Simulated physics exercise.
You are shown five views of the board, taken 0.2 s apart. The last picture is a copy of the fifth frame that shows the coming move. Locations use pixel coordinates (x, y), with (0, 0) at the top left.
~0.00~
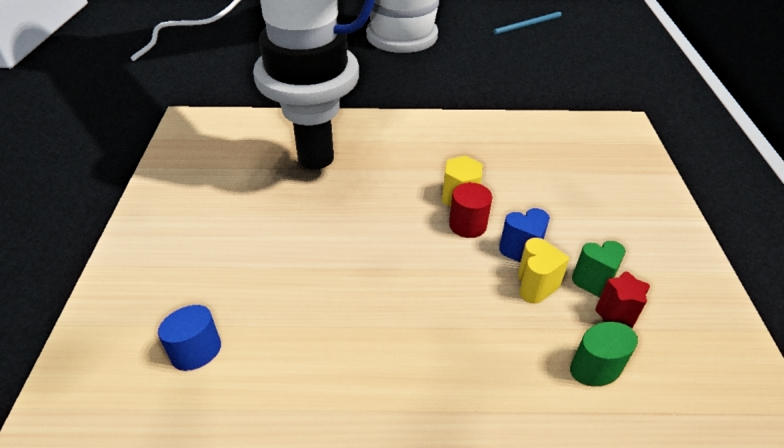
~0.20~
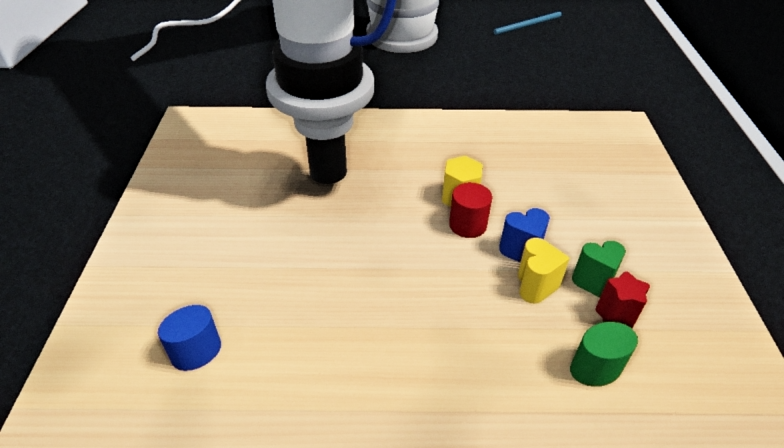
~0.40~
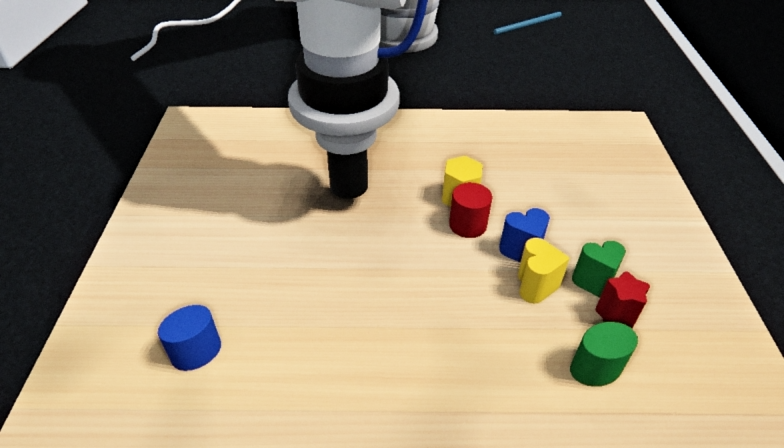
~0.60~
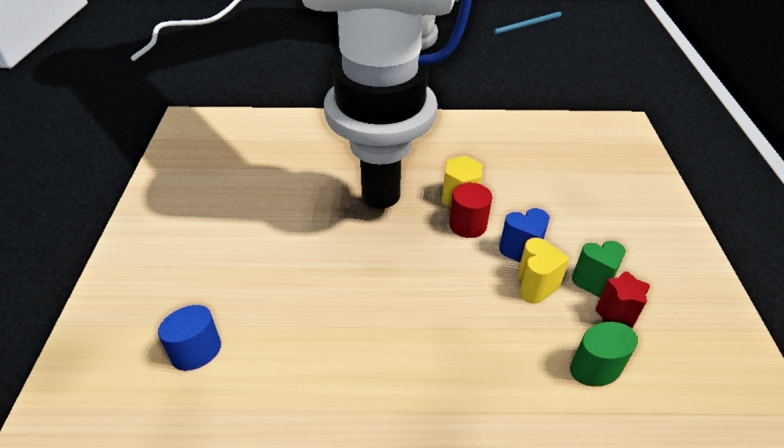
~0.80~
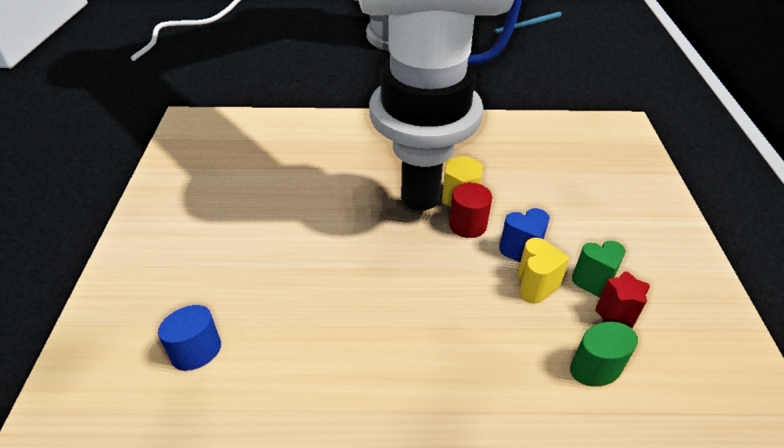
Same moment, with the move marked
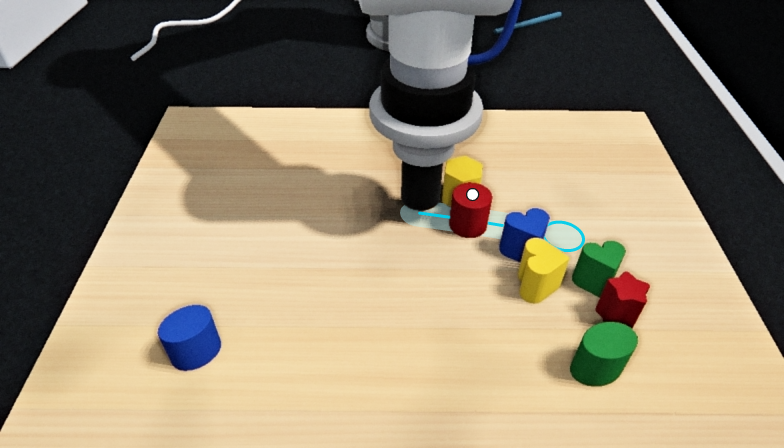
A robot arm with a black rod at its tip moves over a pale wooden board on a dark surface, seen from above by a still camera. A blue cylinder sits at lower left, while yellow, red, blue and green blocks, including hearts and a red star, cluster on the right. The rod slides rightward and slightly nearer, reaching close beside the yellow hexagonal block and red cylinder, as every block stays still.
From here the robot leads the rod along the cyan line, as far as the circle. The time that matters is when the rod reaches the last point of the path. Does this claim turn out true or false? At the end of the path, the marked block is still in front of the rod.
Answer: True.
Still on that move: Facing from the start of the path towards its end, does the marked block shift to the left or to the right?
To the right.
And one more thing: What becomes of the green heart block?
It gets pushed out of place.
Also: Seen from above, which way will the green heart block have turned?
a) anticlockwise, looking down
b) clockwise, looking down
That would be a.
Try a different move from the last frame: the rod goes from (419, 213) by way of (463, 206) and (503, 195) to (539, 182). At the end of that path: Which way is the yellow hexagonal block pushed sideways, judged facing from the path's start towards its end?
My answer: Left.
Drawn move, straight from (419, 213) to (563, 236); the dot is on the red circular block.
What follows on the original path. One third of the way, rod at (469, 205); yellow hexagonal block at (473, 165), turned 25° anticlockwise; red circular block at (509, 203); blue heart block at (535, 224), turned 15° anticlockwise.
Two thirds of the way, rod at (518, 213); yellow hexagonal block at (473, 165), turned 25° anticlockwise; red circular block at (559, 214); blue heart block at (567, 240), turned 15° clockwise.
At the end, rod at (568, 221); yellow hexagonal block at (473, 165), turned 25° anticlockwise; red circular block at (608, 229); blue heart block at (576, 245), turned 45° clockwise; green heart block at (617, 260), turned 35° anticlockwise.
